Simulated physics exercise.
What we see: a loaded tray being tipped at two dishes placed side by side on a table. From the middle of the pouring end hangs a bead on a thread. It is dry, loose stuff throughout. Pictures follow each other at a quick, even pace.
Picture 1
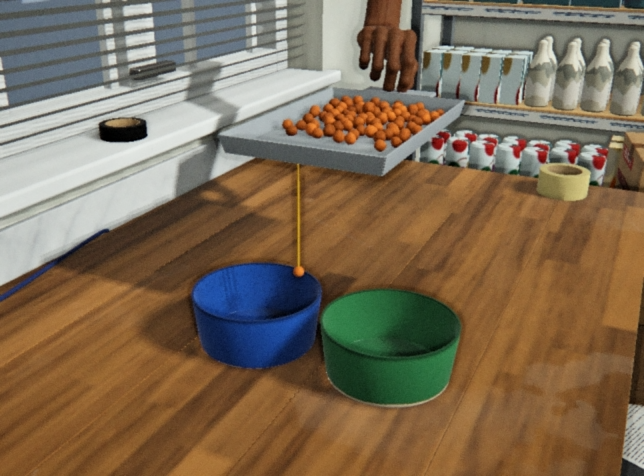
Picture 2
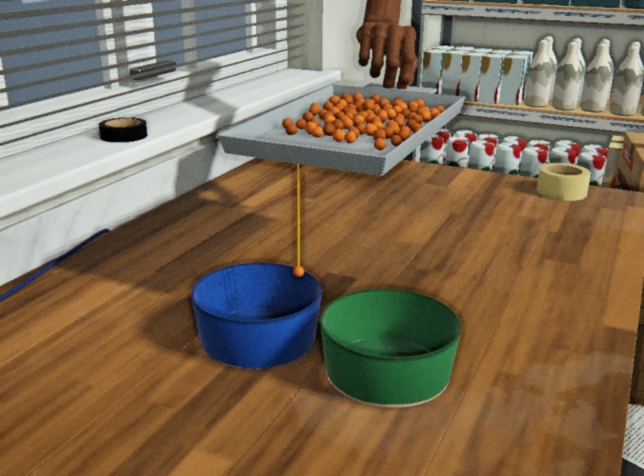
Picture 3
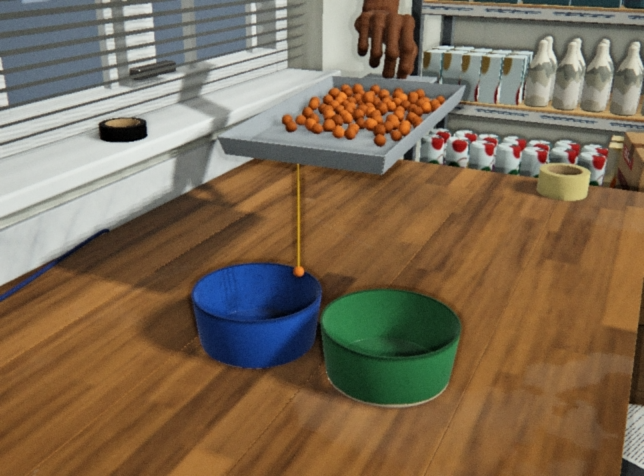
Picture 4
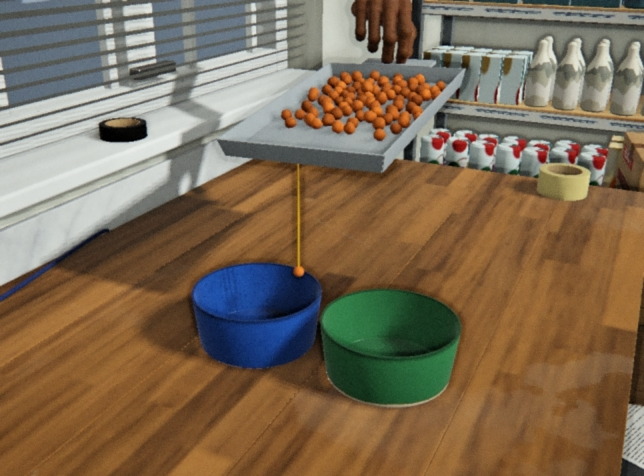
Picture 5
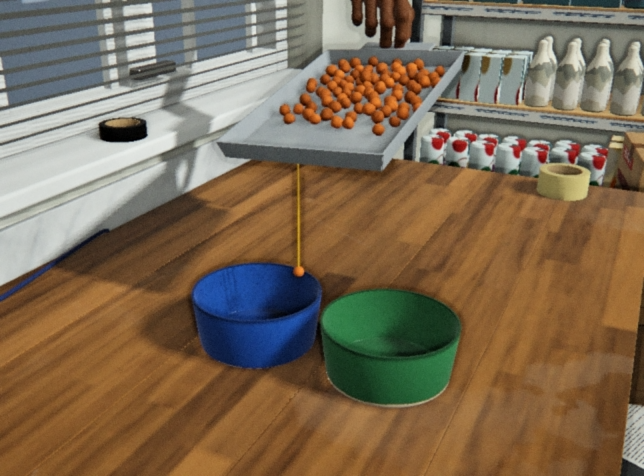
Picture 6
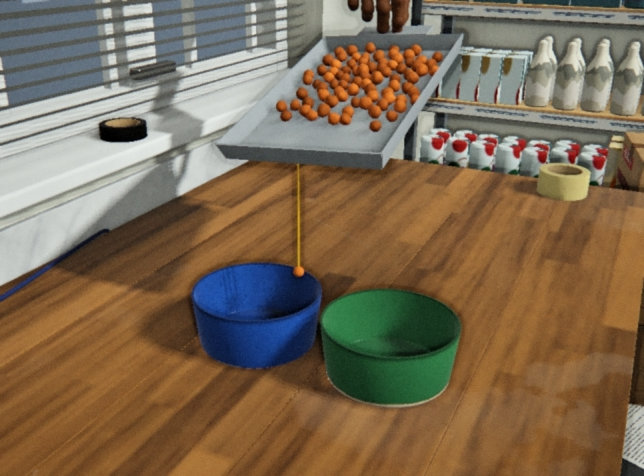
At the start, a hand is at the back of a grey tray of small orange balls, nearly level above a blue dish and a green dish on a wooden table. The hand then raises the back of the tray, tilting it toward its front left corner, while the hanging bead and dishes stay still.
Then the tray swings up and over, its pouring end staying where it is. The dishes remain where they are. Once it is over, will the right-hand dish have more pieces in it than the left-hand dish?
Going by this, it mostly spills to the left of the two.
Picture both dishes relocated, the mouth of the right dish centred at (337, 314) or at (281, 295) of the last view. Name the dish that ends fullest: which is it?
Try 1: The dish at left. Try 2: The dish at right.
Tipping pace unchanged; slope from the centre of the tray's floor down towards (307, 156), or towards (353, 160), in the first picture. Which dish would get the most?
Try 1: The left-side dish; try 2: The right-side dish.
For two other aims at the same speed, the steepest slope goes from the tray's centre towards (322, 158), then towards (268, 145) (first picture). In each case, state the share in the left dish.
Respectively 40 and 70 in a hundred.
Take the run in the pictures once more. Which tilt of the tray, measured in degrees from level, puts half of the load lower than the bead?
About 105° of tilt.
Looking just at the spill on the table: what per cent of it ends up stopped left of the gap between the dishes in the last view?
Around 90 percent of the pieces.
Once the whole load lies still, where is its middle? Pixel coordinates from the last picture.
Last view, centre at rest - approx. (243, 333).
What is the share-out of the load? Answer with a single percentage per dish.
Left dish: 80 %, right dish: 0 %.
Just after the last frame, tray tipped steeply; almost all on the tray; just a few in the left dish; about a tenth in the air.
A moment on, tray tipped right over; roughly half on the tray; roughly a quarter in the left dish; about a tenth outside both; roughly a quarter in the air.
Further on, tray tipped past a quarter turn; the larger part in the left dish; roughly a quarter outside both.
When it is over, tray tipped past a quarter turn; not one in the right dish; the larger part in the left dish; roughly a quarter outside both.
